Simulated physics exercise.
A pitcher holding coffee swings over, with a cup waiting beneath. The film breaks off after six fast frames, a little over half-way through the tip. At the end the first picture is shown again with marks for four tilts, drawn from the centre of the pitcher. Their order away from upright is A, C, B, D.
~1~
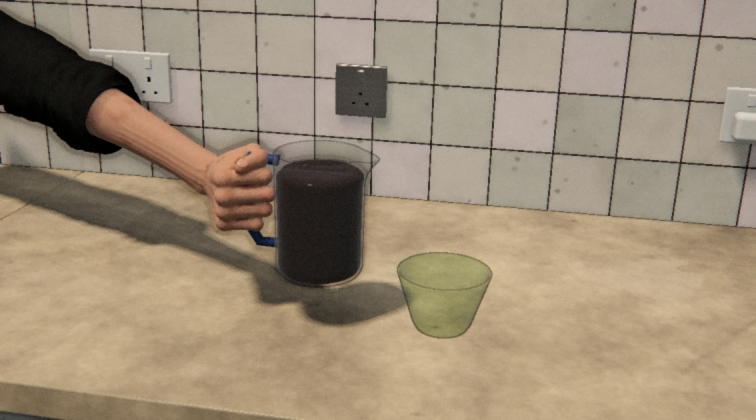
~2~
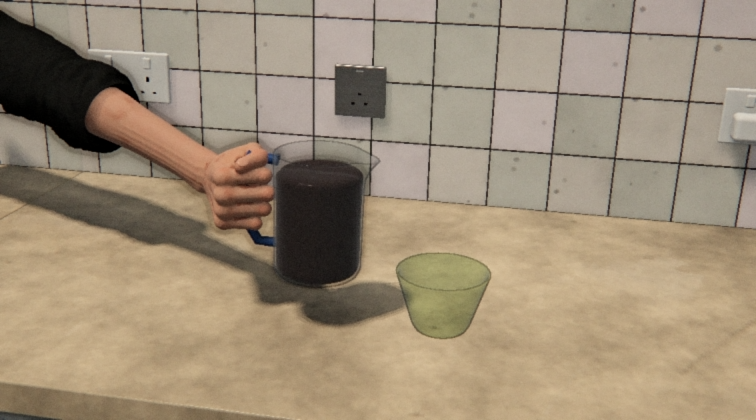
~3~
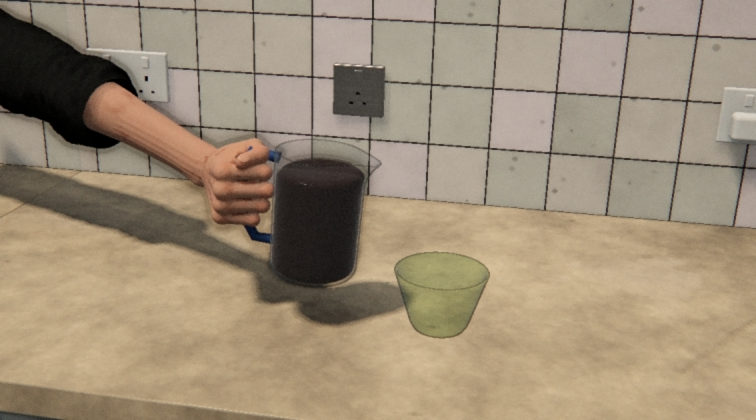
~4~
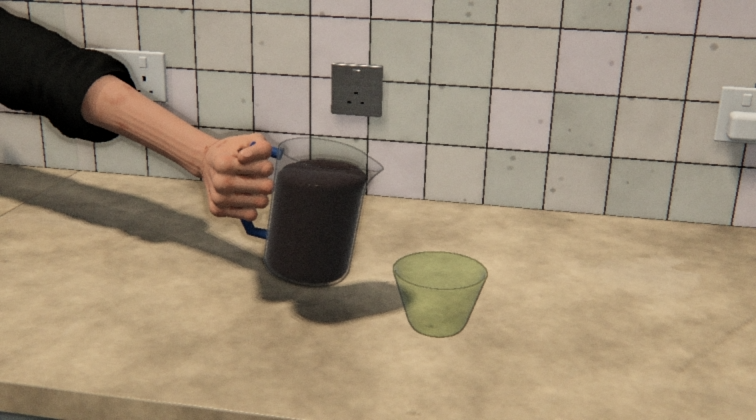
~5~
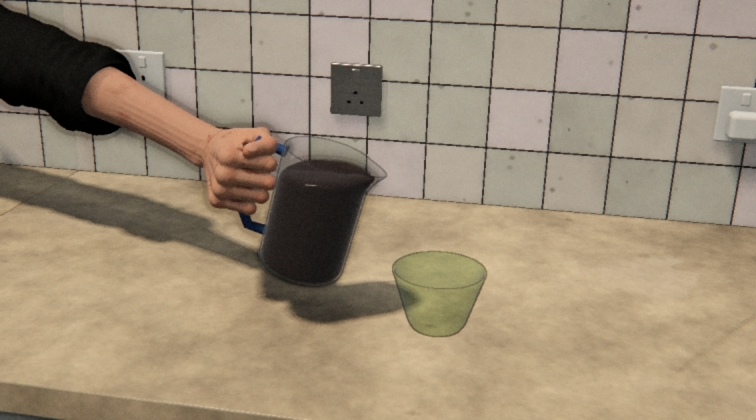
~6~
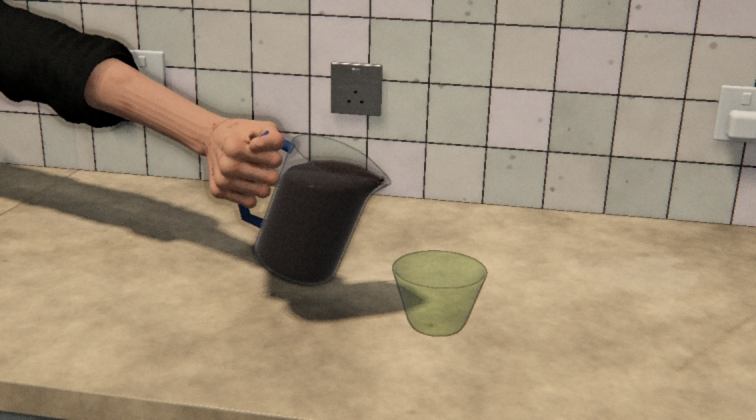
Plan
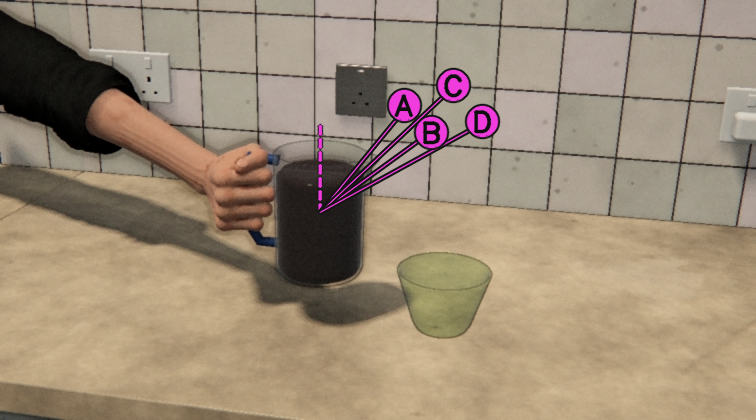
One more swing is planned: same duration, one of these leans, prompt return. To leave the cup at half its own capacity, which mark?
B works best here.
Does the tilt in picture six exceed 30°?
No.
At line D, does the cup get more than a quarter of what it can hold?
Yes, it does.
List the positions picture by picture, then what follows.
In the first picture, upright, lip at (378, 160); rim of the cup round (445, 270); nothing has left yet.
In the second picture, upright, lip at (378, 161); nothing has left yet.
In the third picture, tipped about 4°, lip at (379, 164); nothing has left yet.
In the fourth picture, tipped about 9°, lip at (382, 169); nothing has left yet.
In the fifth picture, tipped about 14°, lip at (385, 175); nothing has left yet.
In the sixth picture, tipped about 20°, lip at (389, 182); nothing has left yet.
On the marked copy, A at (395, 120); B at (416, 142); C at (442, 97); D at (467, 131).
Choosing A, the cup ends with about 21 % of what it can hold.
Choosing B, the cup ends with about 51 % of what it can hold.
Choosing C, the cup ends with about 35 % of what it can hold.
Choosing D, the cup ends with about 70 % of what it can hold.
